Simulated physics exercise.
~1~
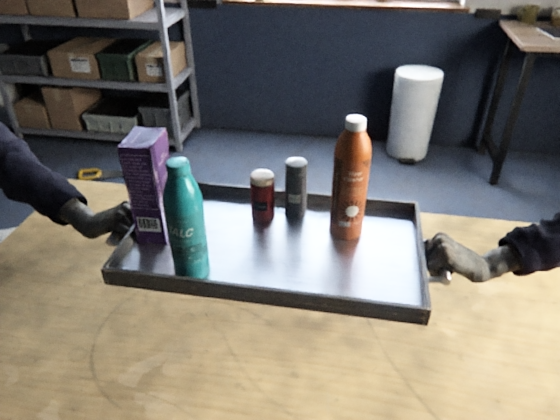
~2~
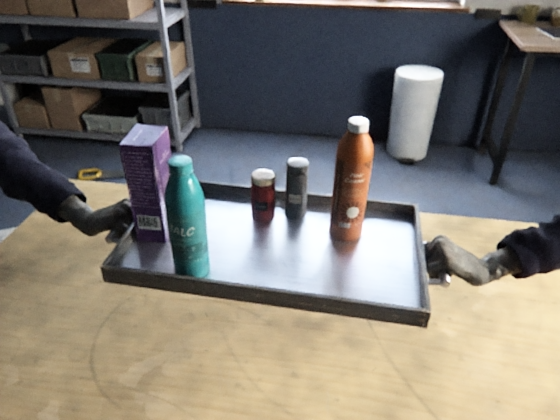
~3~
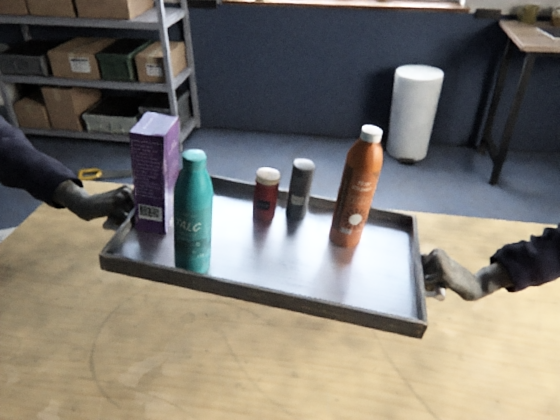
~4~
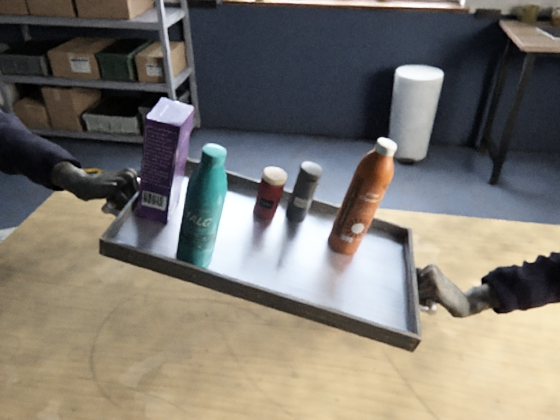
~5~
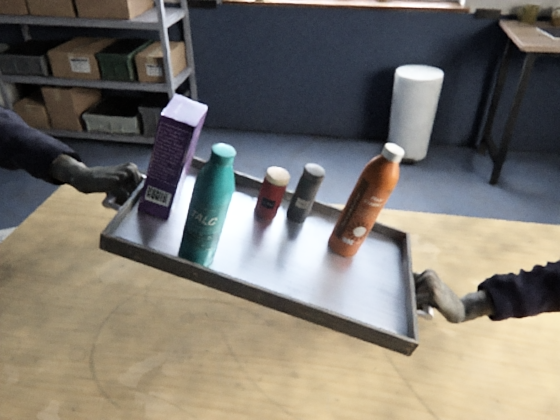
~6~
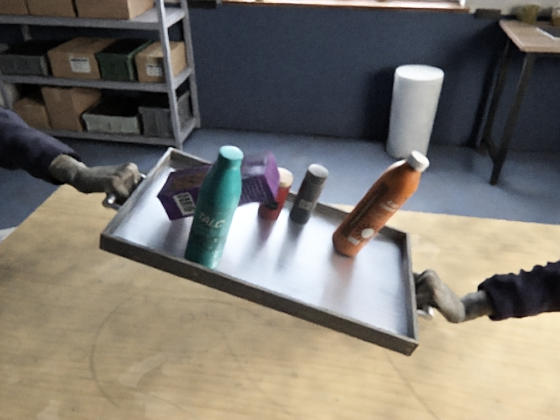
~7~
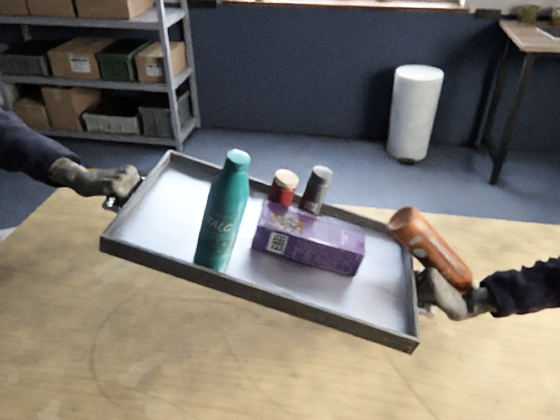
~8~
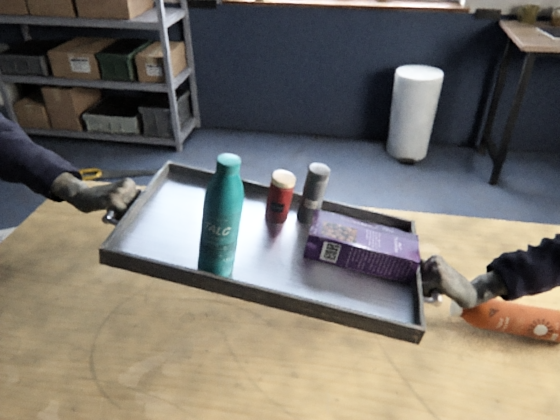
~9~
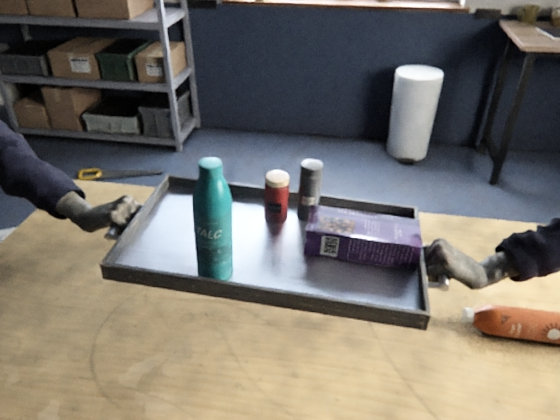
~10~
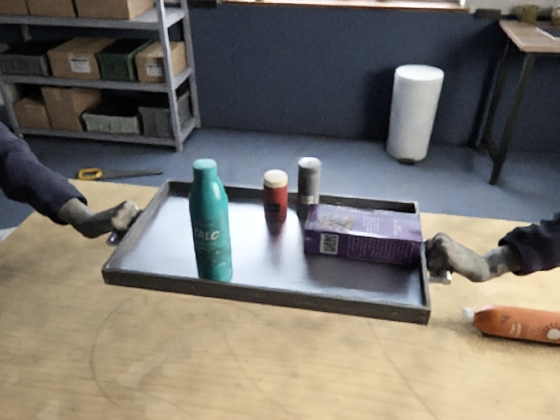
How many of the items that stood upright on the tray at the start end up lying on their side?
Two of them end up on their side, the purple carton on the tray and the orange bottle on the table.
